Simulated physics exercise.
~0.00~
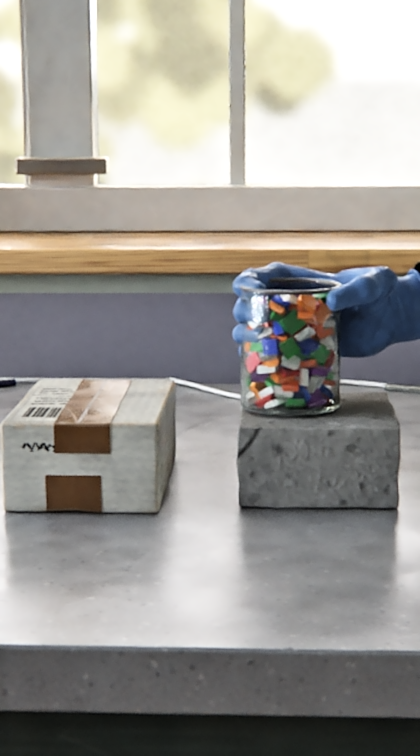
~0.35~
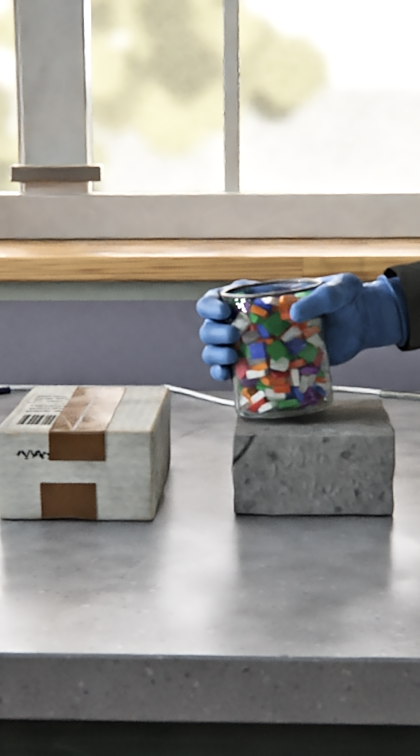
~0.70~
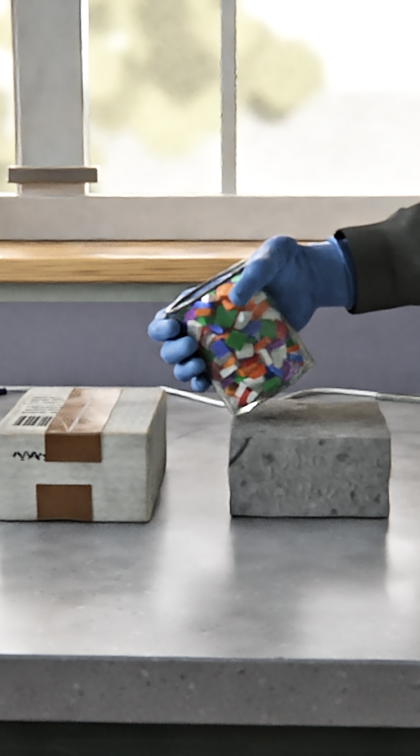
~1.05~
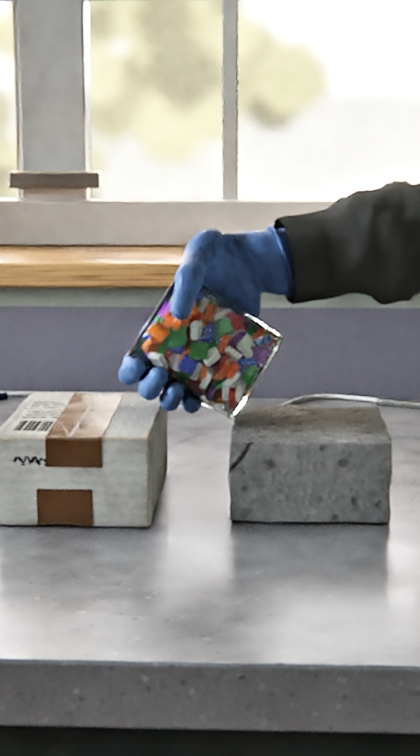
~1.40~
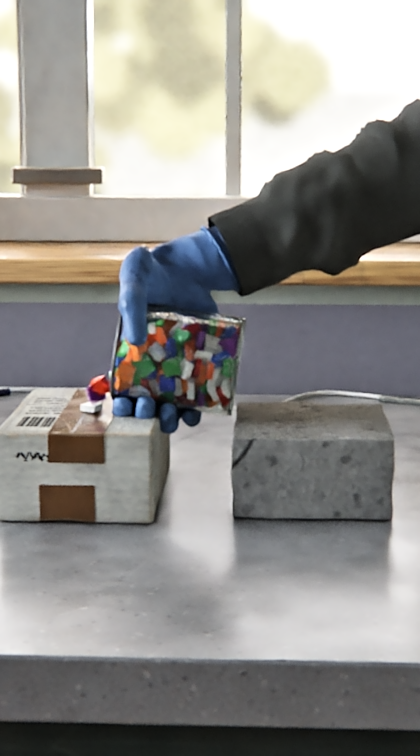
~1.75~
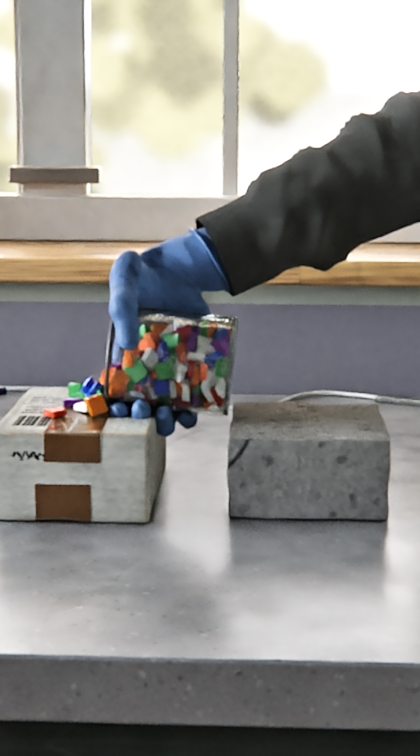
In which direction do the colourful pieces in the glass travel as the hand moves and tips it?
The colourful pieces travel to the left, away from the stone block and towards the taped box.
To begin with, a blue-gloved hand holds an upright clear glass of multicoloured pieces on a grey stone block, with a taped pale box to the left. The hand lifts the glass a little and starts leaning it to the left. It carries the glass off the block towards the box, tipping it steeply while the pieces stay inside. The glass then comes over onto its side, and a few pieces drop onto the box top. At the end, the glass lies sideways against the box, still held, with a small cluster of pieces spilled out and most still inside.
